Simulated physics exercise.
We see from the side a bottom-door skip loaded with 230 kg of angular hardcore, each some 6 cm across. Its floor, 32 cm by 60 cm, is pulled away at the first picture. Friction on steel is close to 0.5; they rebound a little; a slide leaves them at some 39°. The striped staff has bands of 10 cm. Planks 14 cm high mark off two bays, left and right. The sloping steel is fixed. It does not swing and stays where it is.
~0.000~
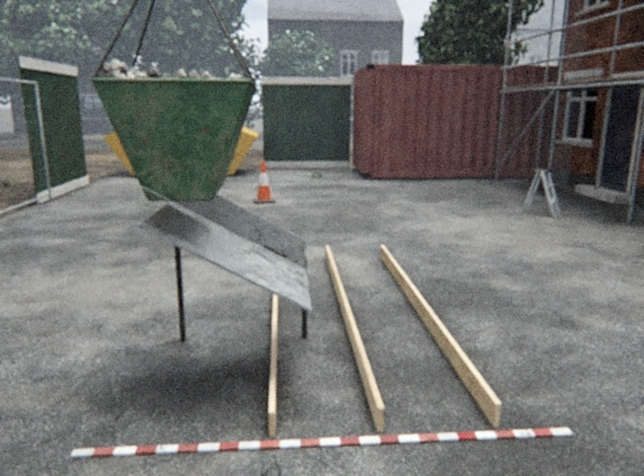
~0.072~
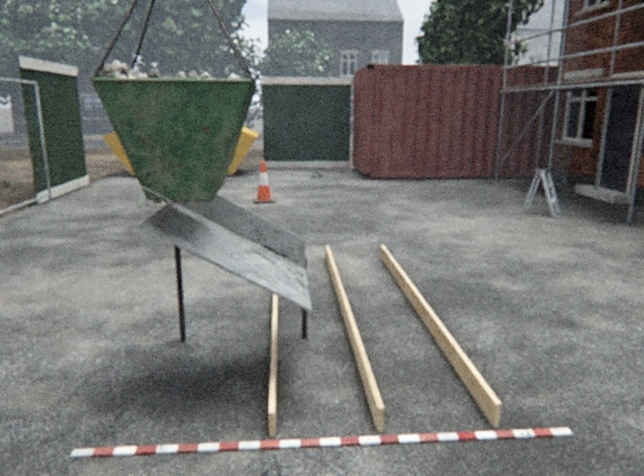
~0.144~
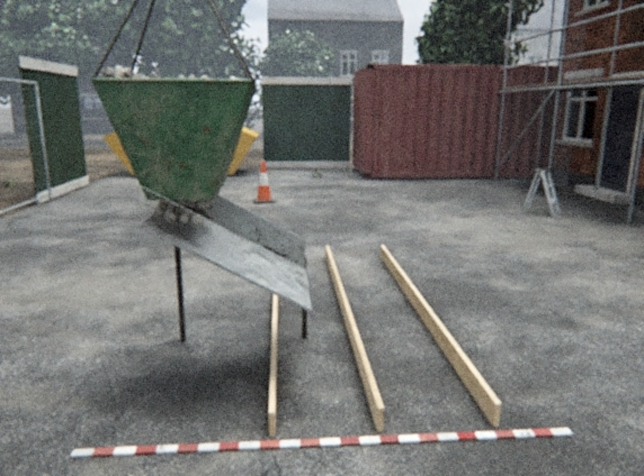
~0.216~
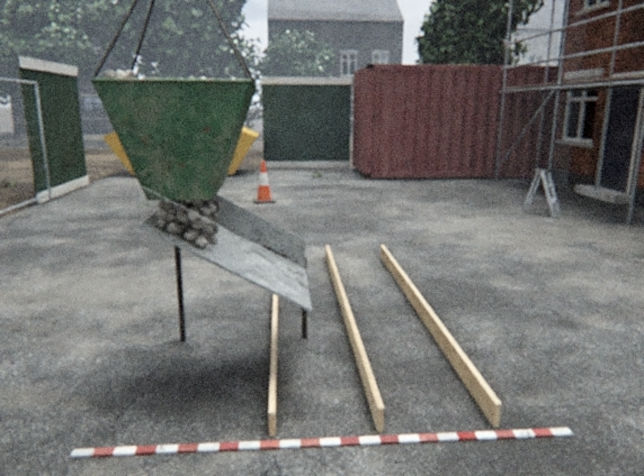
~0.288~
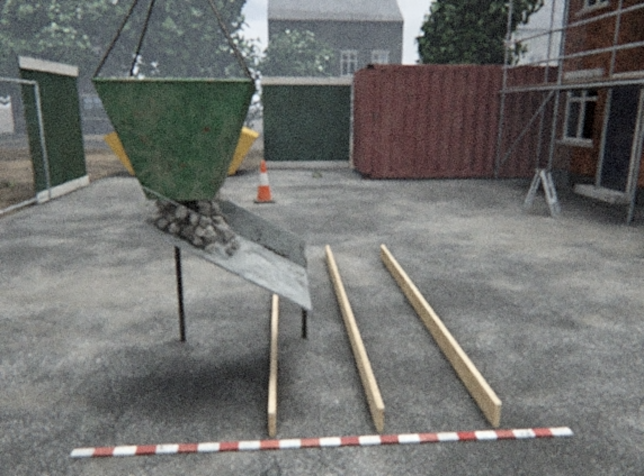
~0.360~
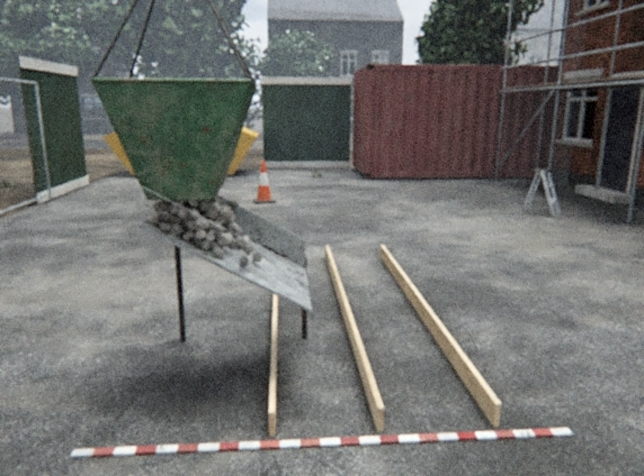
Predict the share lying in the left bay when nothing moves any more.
About 55 per cent.
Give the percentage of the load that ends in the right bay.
About 45 per cent.
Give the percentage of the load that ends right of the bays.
Some 0 per cent of the load.
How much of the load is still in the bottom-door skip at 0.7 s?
It holds some 60 per cent.
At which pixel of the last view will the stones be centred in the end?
Their middle is at about (355, 359).
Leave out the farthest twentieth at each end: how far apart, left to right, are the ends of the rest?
Roughly 80 cm.
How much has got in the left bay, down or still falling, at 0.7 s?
Some 0 per cent.
After 0.7 s, 61 % in the bottom-door skip, 37 % on the steel, 2 % falling or lying in the left bay; the stones farthest right are at (341, 309).
After 1.1 s, 48 % in the bottom-door skip, 39 % on the steel, 10 % falling or lying in the left bay, 4 % falling or lying in the right bay; the stones farthest right are at (425, 359).
After 1.7 s, 25 % in the bottom-door skip, 43 % on the steel, 22 % falling or lying in the left bay, 11 % falling or lying in the right bay; the stones farthest right are at (449, 364).
After 2.6 s, 0 % in the bottom-door skip, 34 % on the steel, 41 % falling or lying in the left bay, 25 % falling or lying in the right bay; the stones farthest right are at (448, 361).
After 4.5 s, 0 % in the bottom-door skip, 55 % in the left bay, 45 % in the right bay; the stones farthest right are at (449, 362).
